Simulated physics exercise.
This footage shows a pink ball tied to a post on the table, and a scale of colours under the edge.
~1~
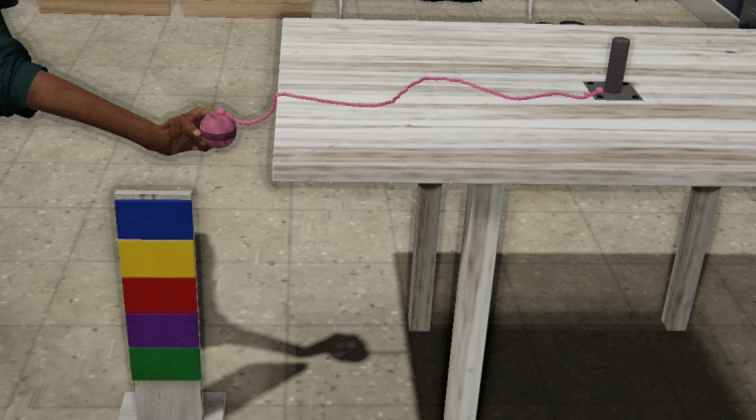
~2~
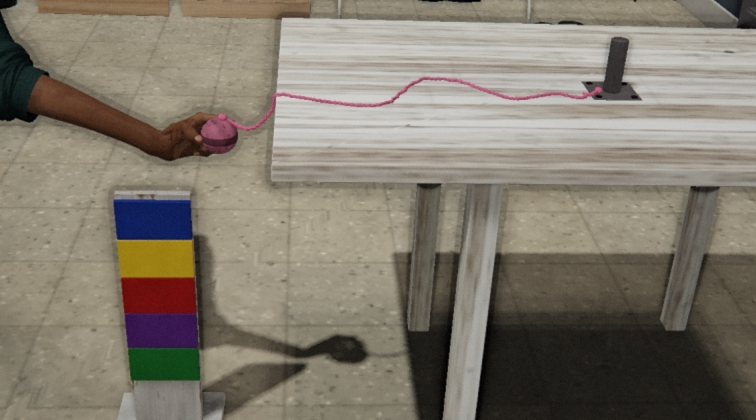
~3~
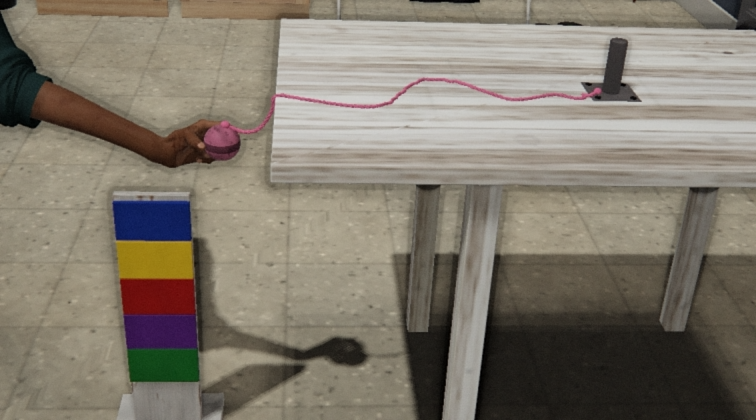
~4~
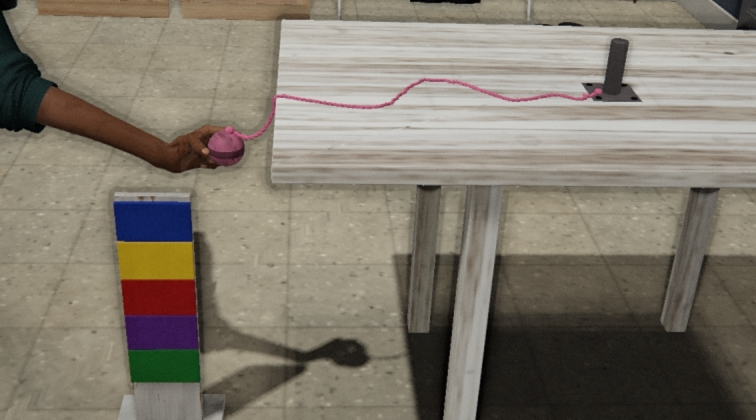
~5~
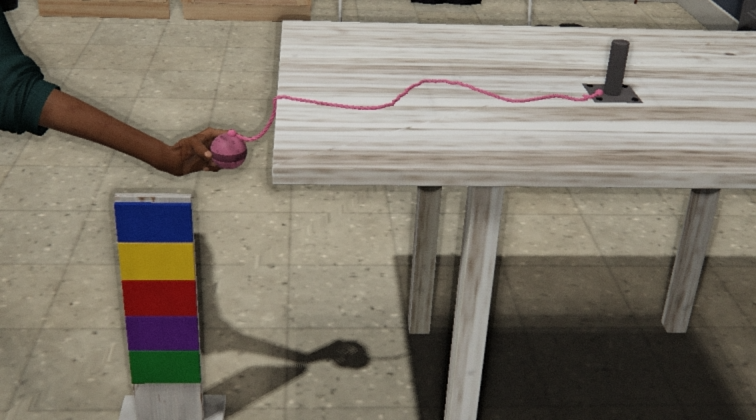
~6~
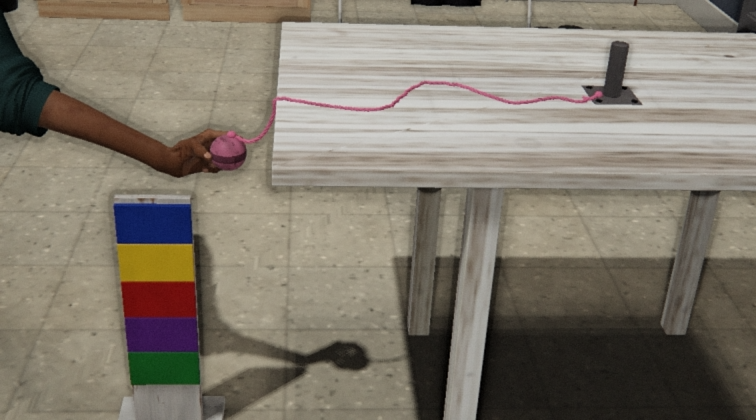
An arm in a dark sleeve reaches in from the left, holding a pink ball beside a whitewashed wooden table on a tiled floor, seen from slightly above. A wavy pink cord runs across the tabletop to a dark post, and a stand below the hand shows blue, yellow, red, purple and green bands. The hand lowers the ball slightly and shifts it a little right, while the cord barely changes.
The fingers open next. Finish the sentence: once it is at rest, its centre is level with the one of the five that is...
Yellow.
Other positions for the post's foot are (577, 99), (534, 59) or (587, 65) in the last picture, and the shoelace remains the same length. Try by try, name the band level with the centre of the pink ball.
Result 1: Red. Result 2: Red. Result 3: Yellow.
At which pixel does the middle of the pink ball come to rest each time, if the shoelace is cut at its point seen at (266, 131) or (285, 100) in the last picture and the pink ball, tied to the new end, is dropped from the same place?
Case by case it comes to about (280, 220) and then about (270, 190).
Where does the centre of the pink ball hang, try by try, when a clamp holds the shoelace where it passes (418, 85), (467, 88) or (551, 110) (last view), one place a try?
Taking them in turn, I'd expect around (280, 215), (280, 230) and finally (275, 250).
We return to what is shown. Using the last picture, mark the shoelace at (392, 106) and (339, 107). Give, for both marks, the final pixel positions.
At (306, 94) for the first, at (276, 123) for the second.
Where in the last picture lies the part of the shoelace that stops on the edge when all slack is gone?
Location: About (368, 110).
Early on, ball near (291, 259); level with yellow.
Midway, ball near (262, 260); level with yellow.
Finally, ball near (274, 261); level with yellow. Its middle rests at the yellow band.
